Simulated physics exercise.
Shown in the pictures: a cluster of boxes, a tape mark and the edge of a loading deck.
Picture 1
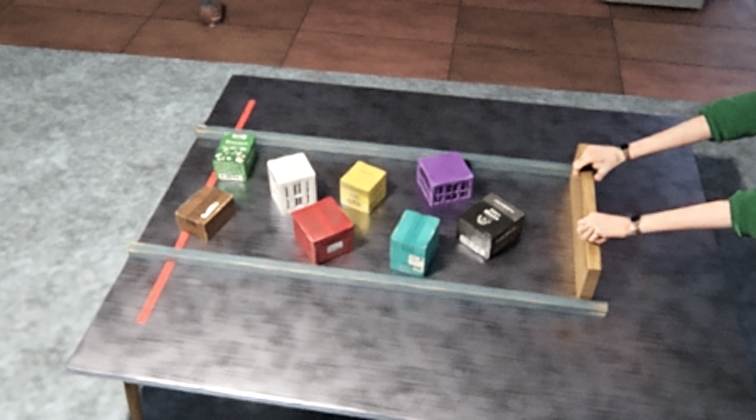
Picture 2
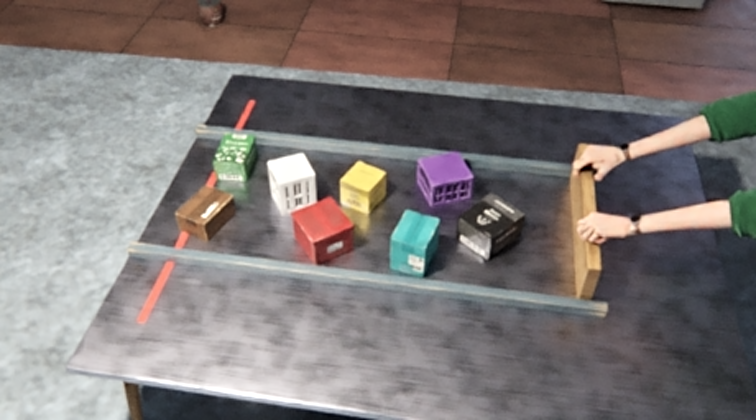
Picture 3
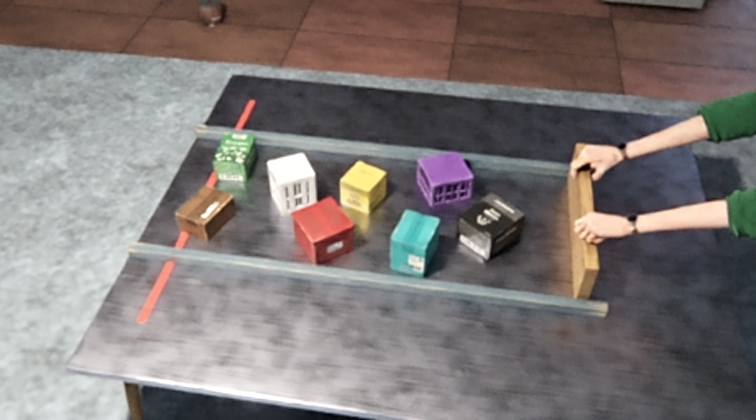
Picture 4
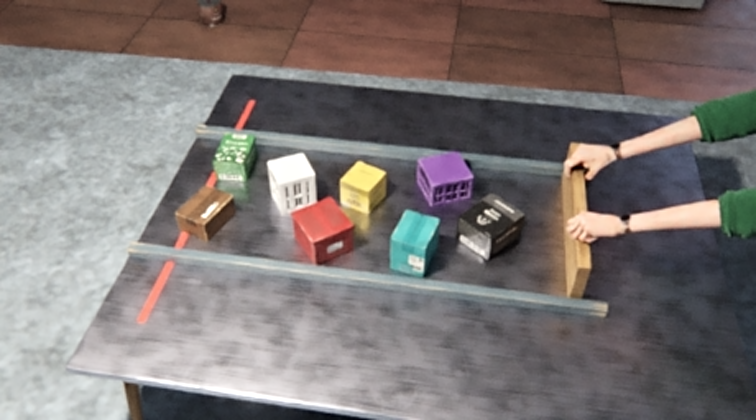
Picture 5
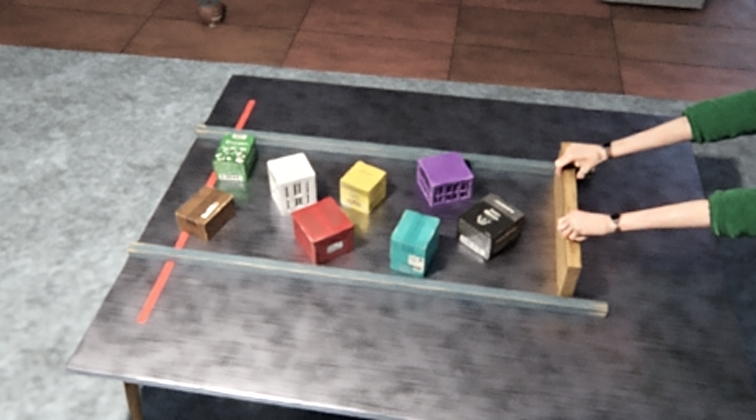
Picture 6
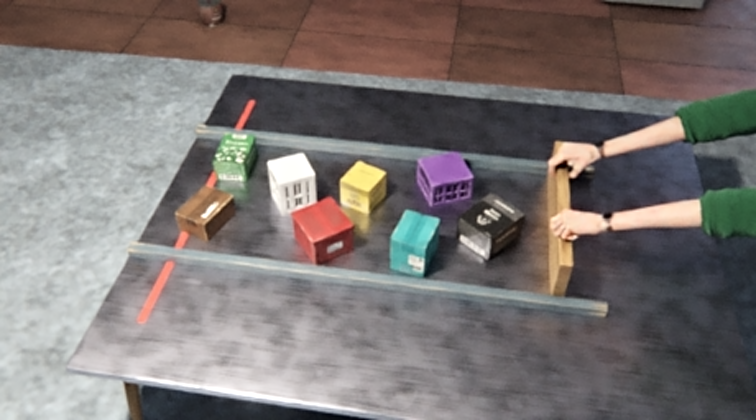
Two hands slide a wooden plank slightly left across a dark table toward colored boxes.
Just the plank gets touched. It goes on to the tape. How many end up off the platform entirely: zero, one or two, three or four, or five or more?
The count that fall off is at least five.
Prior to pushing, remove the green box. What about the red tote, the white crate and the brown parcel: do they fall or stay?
The red tote is gone. The white crate is gone. The brown parcel is gone.
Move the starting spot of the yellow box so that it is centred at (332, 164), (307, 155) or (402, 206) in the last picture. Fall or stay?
At the three spots, the yellow box tips over, tips over and tips over.
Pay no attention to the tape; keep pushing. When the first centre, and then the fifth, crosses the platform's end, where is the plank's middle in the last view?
At roughly (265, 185), then roughly (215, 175).
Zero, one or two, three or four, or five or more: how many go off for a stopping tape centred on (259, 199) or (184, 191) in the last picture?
First tape: Just one or two; second tape: At least five.
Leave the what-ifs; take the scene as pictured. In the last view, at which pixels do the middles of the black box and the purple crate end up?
I'd put one at around (178, 192) and the other at around (205, 141).
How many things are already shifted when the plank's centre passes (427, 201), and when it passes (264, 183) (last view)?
By then 3, and later 8.
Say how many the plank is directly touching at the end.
The count in contact is 3.
Soon after, none off yet; brown parcel at rest near (206, 213); green box at rest near (236, 157); white crate at rest near (293, 184).
In the end, the number that fall off is five or more; gone, yellow box, red tote, white crate, green box and brown parcel.
